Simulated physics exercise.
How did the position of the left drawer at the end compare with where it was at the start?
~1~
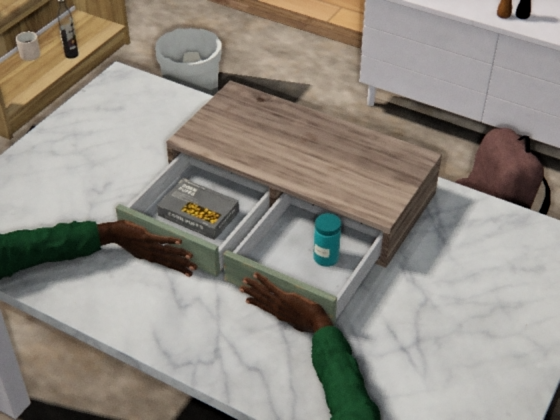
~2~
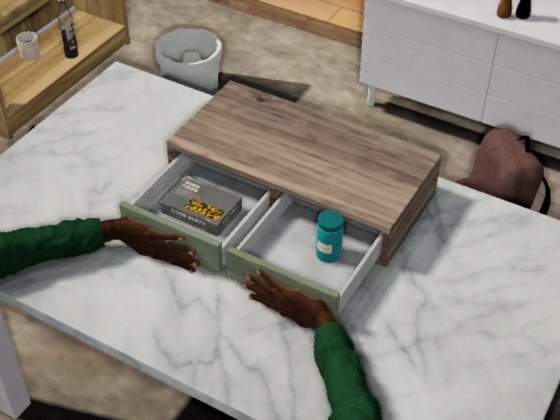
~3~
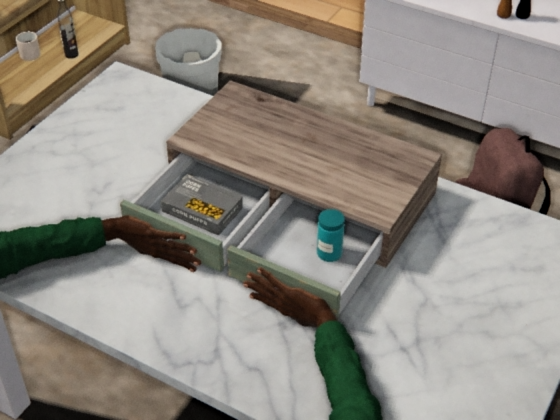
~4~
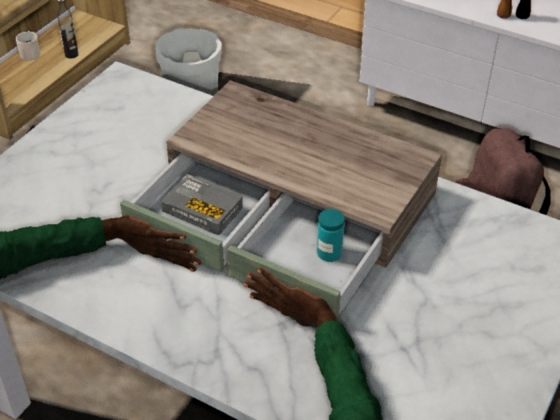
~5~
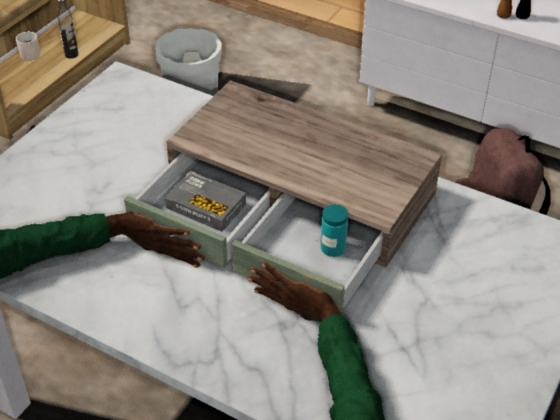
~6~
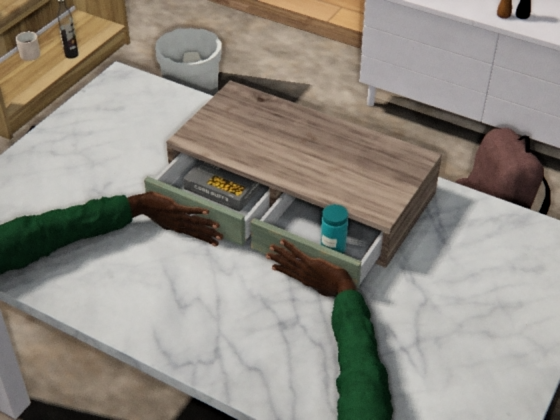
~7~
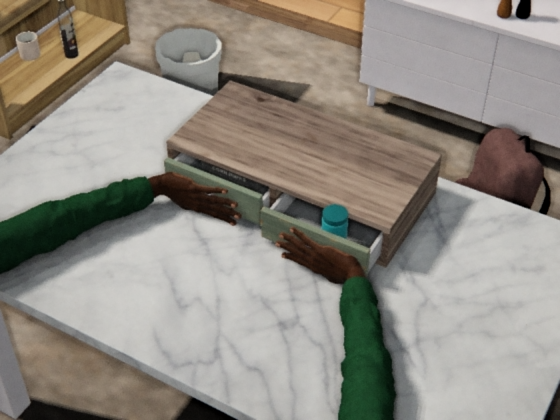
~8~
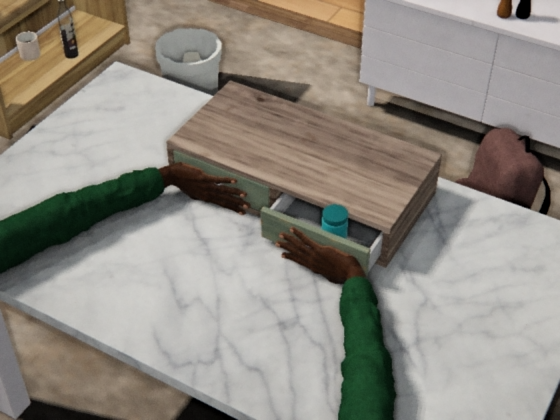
At the start the left drawer was pulled well out of the cabinet, and by the end it had been pushed back and to the right until it was fully shut.
